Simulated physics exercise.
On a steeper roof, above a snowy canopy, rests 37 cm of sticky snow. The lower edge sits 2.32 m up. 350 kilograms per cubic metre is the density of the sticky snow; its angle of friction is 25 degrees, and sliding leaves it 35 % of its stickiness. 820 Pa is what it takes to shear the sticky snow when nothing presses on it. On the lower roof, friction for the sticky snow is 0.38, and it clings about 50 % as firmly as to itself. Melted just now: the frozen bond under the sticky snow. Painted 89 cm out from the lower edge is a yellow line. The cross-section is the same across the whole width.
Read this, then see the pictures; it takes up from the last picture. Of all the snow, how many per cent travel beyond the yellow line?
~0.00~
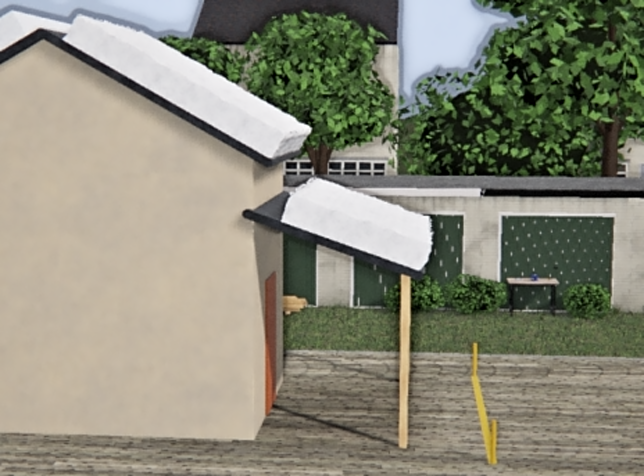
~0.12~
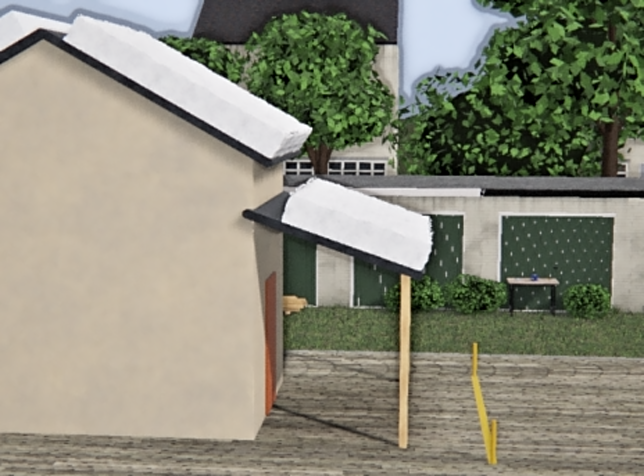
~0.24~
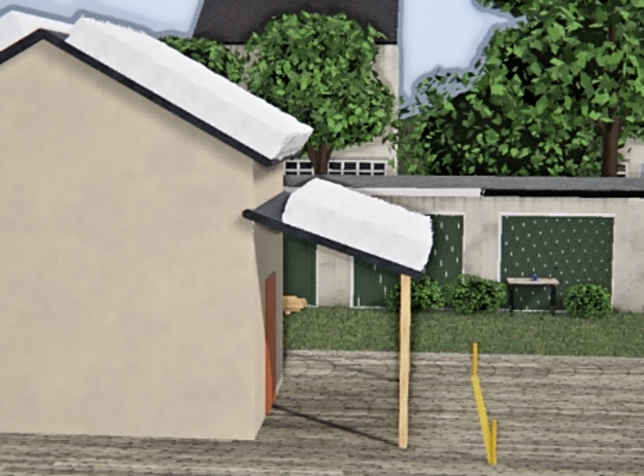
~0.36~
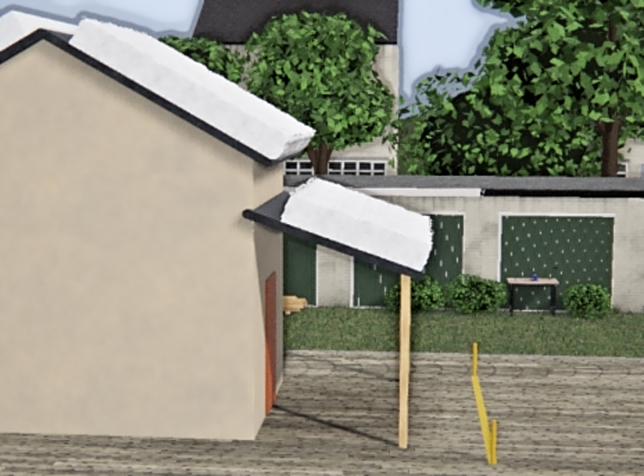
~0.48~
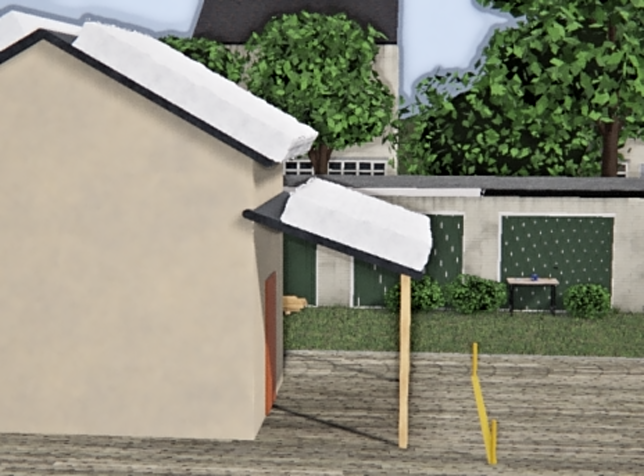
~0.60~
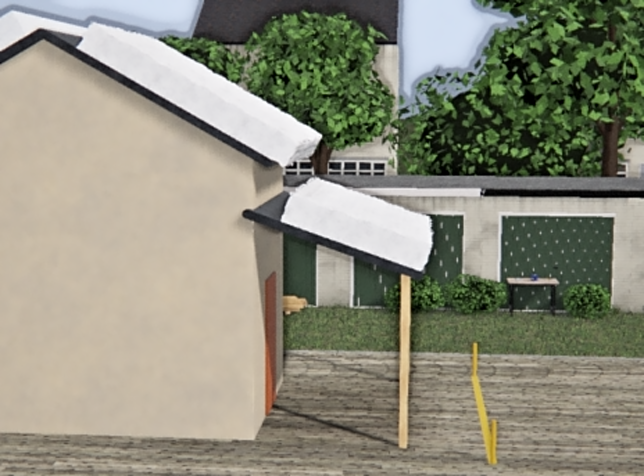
Something like 25 %.
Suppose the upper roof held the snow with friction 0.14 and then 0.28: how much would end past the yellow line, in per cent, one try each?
First some 50 %, after that some 40 %.
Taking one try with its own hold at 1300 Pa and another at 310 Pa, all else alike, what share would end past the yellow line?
Result: 0 % for the first case, 55 % for the second.
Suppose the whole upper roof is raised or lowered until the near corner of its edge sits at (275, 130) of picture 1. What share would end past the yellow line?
That would come to around 45 %.
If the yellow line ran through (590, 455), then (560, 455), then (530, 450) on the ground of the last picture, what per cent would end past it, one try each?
First try around 2 per cent, second around 7 per cent, third around 14 per cent.
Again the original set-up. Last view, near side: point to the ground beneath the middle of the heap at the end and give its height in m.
Middle near (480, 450); height roughly 0.6 m.
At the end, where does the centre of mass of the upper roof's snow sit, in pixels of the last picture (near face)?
Estimated pixel: (435, 333).
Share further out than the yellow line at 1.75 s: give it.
Roughly 0 per cent.
By 1.13 s, none is below the lower edge and 0 % is past the line.
By 1.75 s, none is below the lower edge and 0 % is past the line.
By 2.38 s, none is below the lower edge and 0 % is past the line.
By 3.00 s, 22 % is below the lower edge and 5 % is past the line.
By 5.60 s, at the end, 55 % is below the lower edge and 25 % is past the line.
